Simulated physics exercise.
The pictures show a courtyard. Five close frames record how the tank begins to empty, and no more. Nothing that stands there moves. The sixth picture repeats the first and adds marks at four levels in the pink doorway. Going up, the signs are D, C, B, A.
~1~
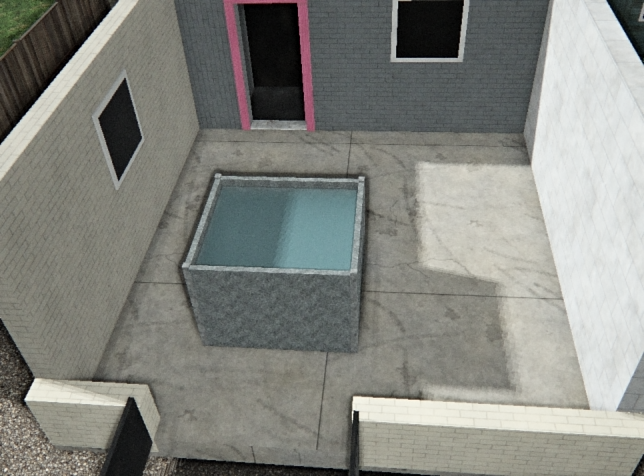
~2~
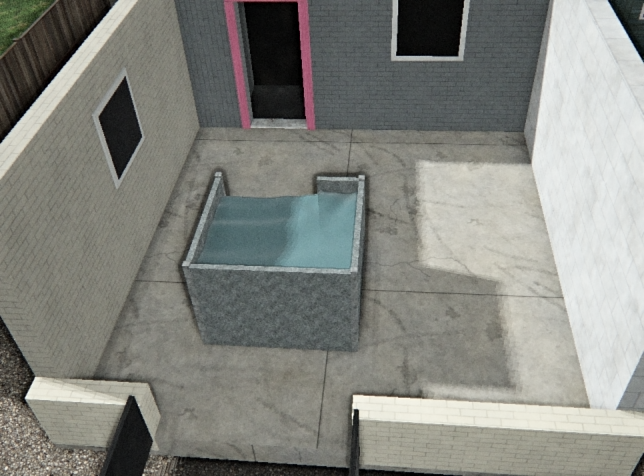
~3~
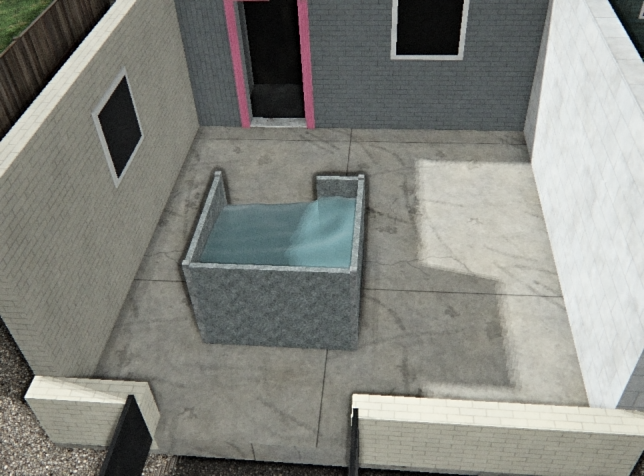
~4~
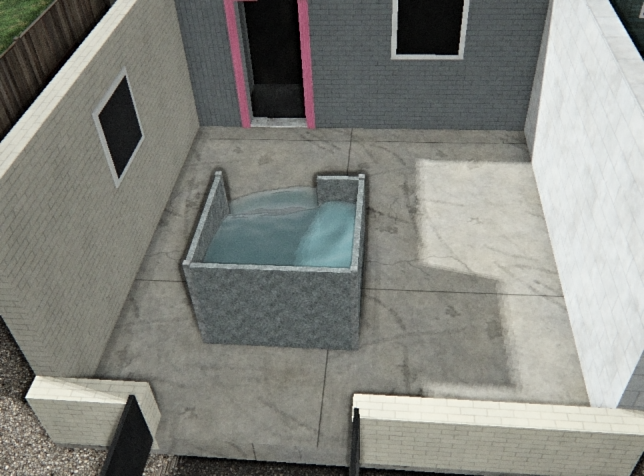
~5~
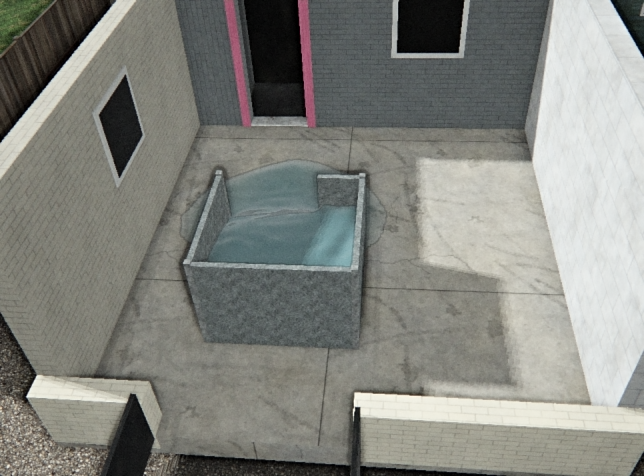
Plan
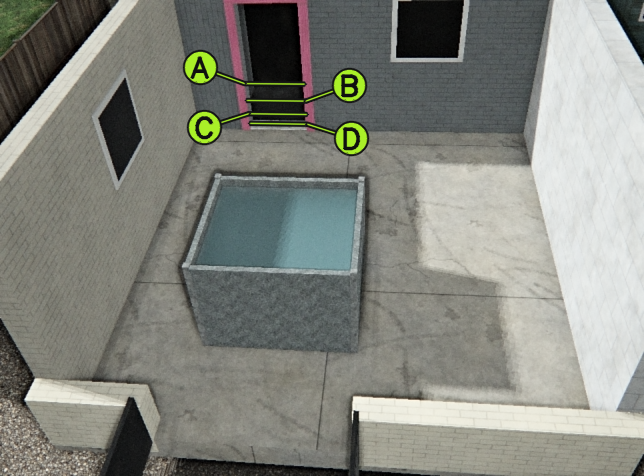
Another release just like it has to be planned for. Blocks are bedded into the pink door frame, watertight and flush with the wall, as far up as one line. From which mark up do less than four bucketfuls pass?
The limit is B.
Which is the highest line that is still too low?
Here it is line C.
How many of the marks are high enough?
Two of them.
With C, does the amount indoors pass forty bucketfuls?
No.
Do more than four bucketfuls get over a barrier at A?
No, that is safe.
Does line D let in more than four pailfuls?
Yes, that goes wrong.
On the marked copy, A at (274, 83); B at (276, 100); C at (277, 114); D at (278, 123); from the bottom up D, C, B, A.
With A, nothing gets over.
With B, a splash gets over, under a bucket.
With C, about 12 bucketfuls get in.
With D, dozens of bucketfuls pour in.
